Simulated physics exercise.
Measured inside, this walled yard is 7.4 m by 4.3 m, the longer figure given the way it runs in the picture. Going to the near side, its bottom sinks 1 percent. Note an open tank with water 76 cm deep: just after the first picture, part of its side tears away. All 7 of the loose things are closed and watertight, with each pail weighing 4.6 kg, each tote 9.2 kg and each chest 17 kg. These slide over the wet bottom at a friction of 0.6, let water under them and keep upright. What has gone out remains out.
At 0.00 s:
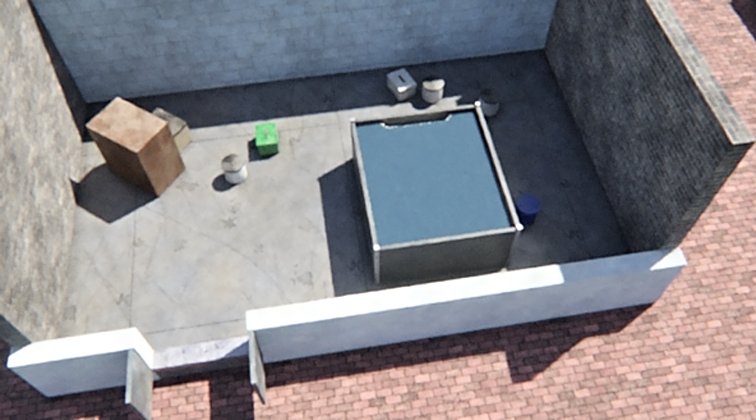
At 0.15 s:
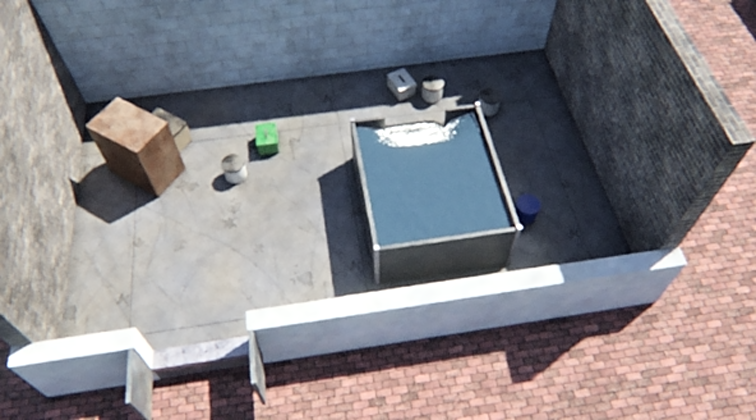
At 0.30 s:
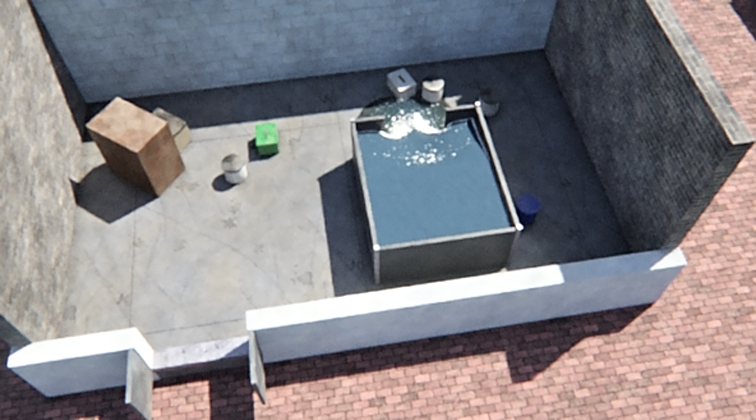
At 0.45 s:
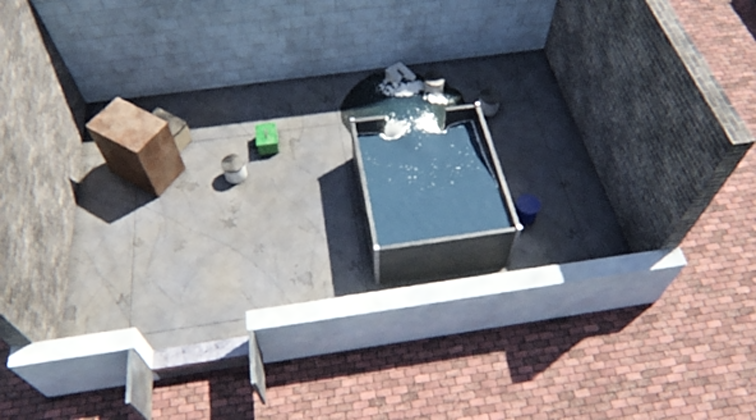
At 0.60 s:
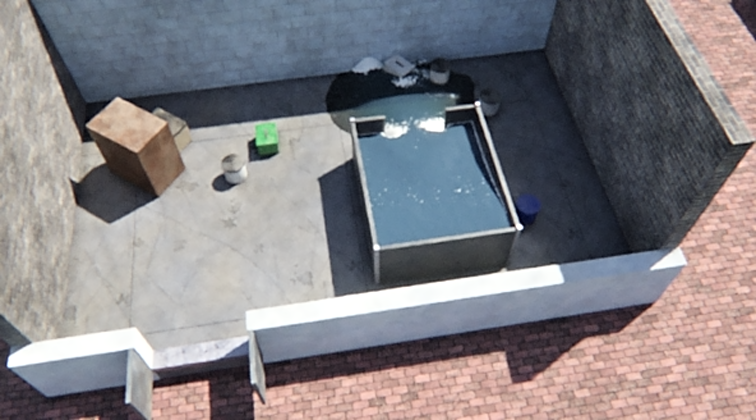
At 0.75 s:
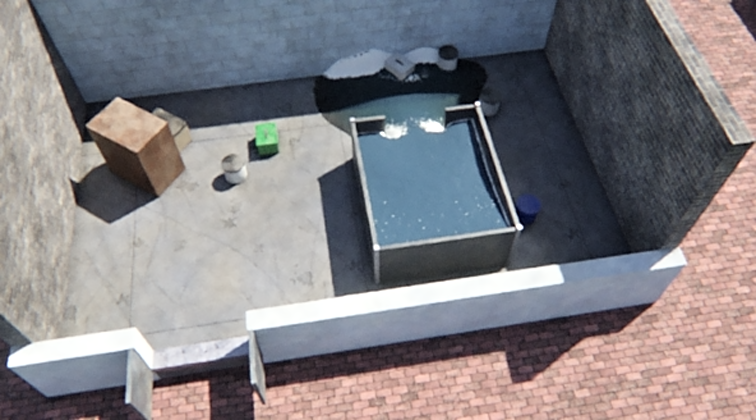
Water pouring from the torn far side of an open tank in a walled yard, spreading along the back wall and shifting pale objects.
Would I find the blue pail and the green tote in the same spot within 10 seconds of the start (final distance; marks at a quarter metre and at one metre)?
The blue pail is pushed well away; the green tote is pushed a bit.
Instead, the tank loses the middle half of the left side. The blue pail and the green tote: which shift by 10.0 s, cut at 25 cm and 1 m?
Blue pail: Essentially stationary; green tote: Displaced far.
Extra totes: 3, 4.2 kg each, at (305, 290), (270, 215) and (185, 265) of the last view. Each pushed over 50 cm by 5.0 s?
In the order listed: Behind the line; behind the line; behind the line.
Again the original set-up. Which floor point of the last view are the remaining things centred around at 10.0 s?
(299, 206).
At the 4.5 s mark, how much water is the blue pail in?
Somewhere close to 10 cm.
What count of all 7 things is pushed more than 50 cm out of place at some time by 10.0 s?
The tally stands at 6.
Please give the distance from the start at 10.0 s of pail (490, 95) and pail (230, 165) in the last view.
First 30 cm, then 80 cm.
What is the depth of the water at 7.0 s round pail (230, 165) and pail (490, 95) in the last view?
About 4 and 3 cm.
After 2.0 s the blue pail is near (528, 204), 0.0 m from its start, aground; the green tote is near (266, 134), 0.0 m from its start, aground; 0 of 7 are out; 1 afloat.
After 4.5 s the blue pail is near (530, 252), 0.8 m from its start, afloat; the green tote is near (253, 152), 0.4 m from its start, aground; 0 of 7 are out; 3 afloat.
After 7.0 s the blue pail is near (272, 299), 3.6 m from its start, aground; the green tote is near (253, 152), 0.4 m from its start, aground; 0 of 7 are out; 2 afloat.
After 10.0 s the blue pail is near (154, 329), 5.0 m from its start, afloat; the green tote is near (272, 171), 0.7 m from its start, aground; 1 of 7 are out; 3 afloat.
